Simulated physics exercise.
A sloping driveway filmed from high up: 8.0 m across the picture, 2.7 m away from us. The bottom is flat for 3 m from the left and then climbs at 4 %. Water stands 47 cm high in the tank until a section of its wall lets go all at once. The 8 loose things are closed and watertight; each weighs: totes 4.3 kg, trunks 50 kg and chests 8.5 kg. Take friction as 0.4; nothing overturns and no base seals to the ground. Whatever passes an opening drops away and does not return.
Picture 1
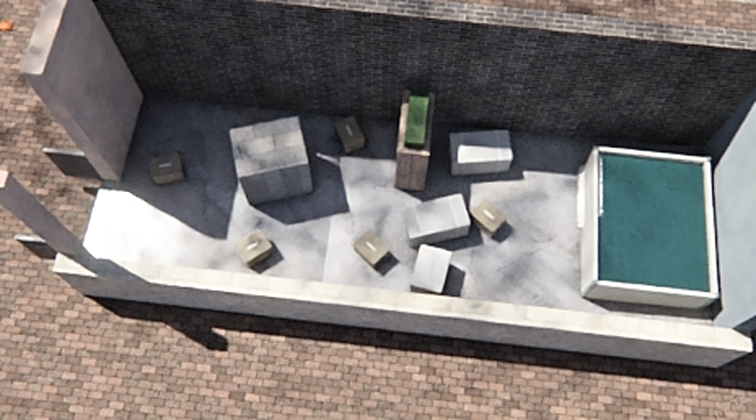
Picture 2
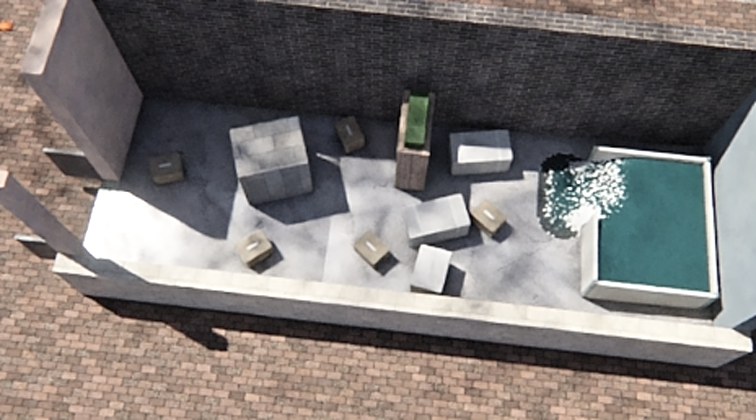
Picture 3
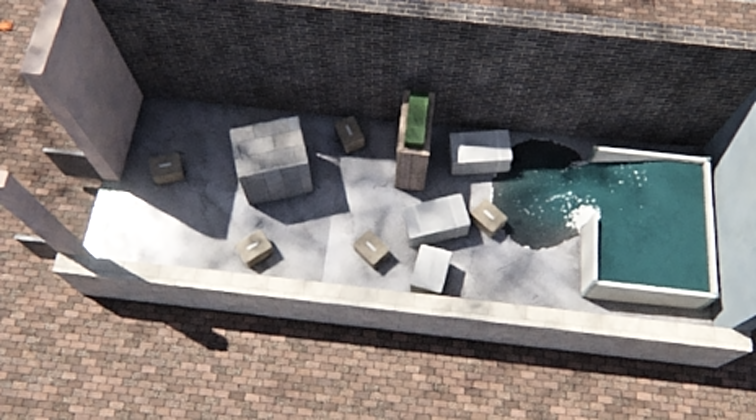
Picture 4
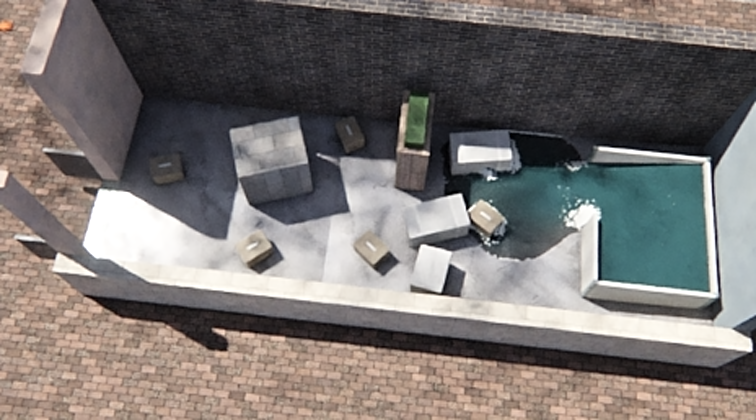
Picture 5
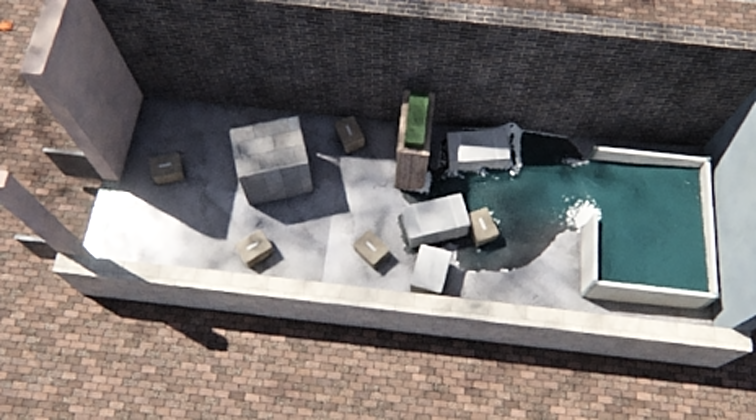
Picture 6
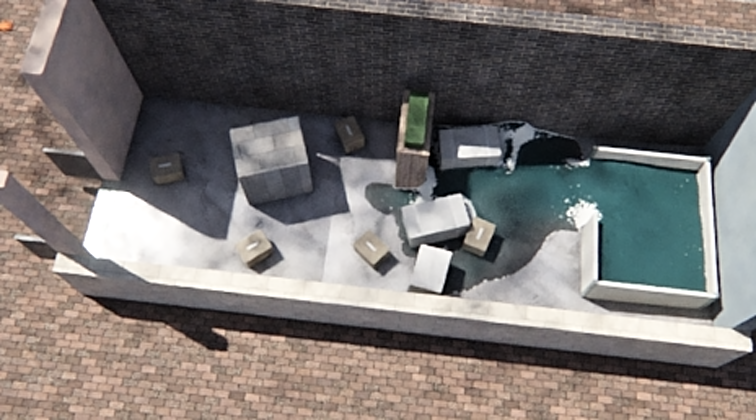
In a walled driveway, water pours from a tank, spreads left and nudges some boxes.
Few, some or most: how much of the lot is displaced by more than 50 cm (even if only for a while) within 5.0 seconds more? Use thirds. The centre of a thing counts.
Share: Two thirds or above.
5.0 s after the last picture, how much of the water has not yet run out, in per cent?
About 90 per cent.
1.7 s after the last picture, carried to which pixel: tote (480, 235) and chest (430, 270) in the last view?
Around (458, 282) and (407, 273).
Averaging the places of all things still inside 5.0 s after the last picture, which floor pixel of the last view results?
Around (304, 217).
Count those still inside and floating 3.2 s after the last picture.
3 of them.
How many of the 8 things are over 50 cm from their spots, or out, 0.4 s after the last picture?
1 of them.
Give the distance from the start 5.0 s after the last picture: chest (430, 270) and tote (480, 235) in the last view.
In turn: 350 cm, 60 cm.
Then, 0.4 s after the last picture 1 of 8 are over 50 cm from their spots; 0 afloat.
Then, 1.7 s after the last picture 5 of 8 are over 50 cm from their spots; 3 afloat.
Then, 3.2 s after the last picture 7 of 8 are over 50 cm from their spots; 3 afloat.
Then, 5.0 s after the last picture 7 of 8 are over 50 cm from their spots, and 7 have been at some point; 4 afloat.
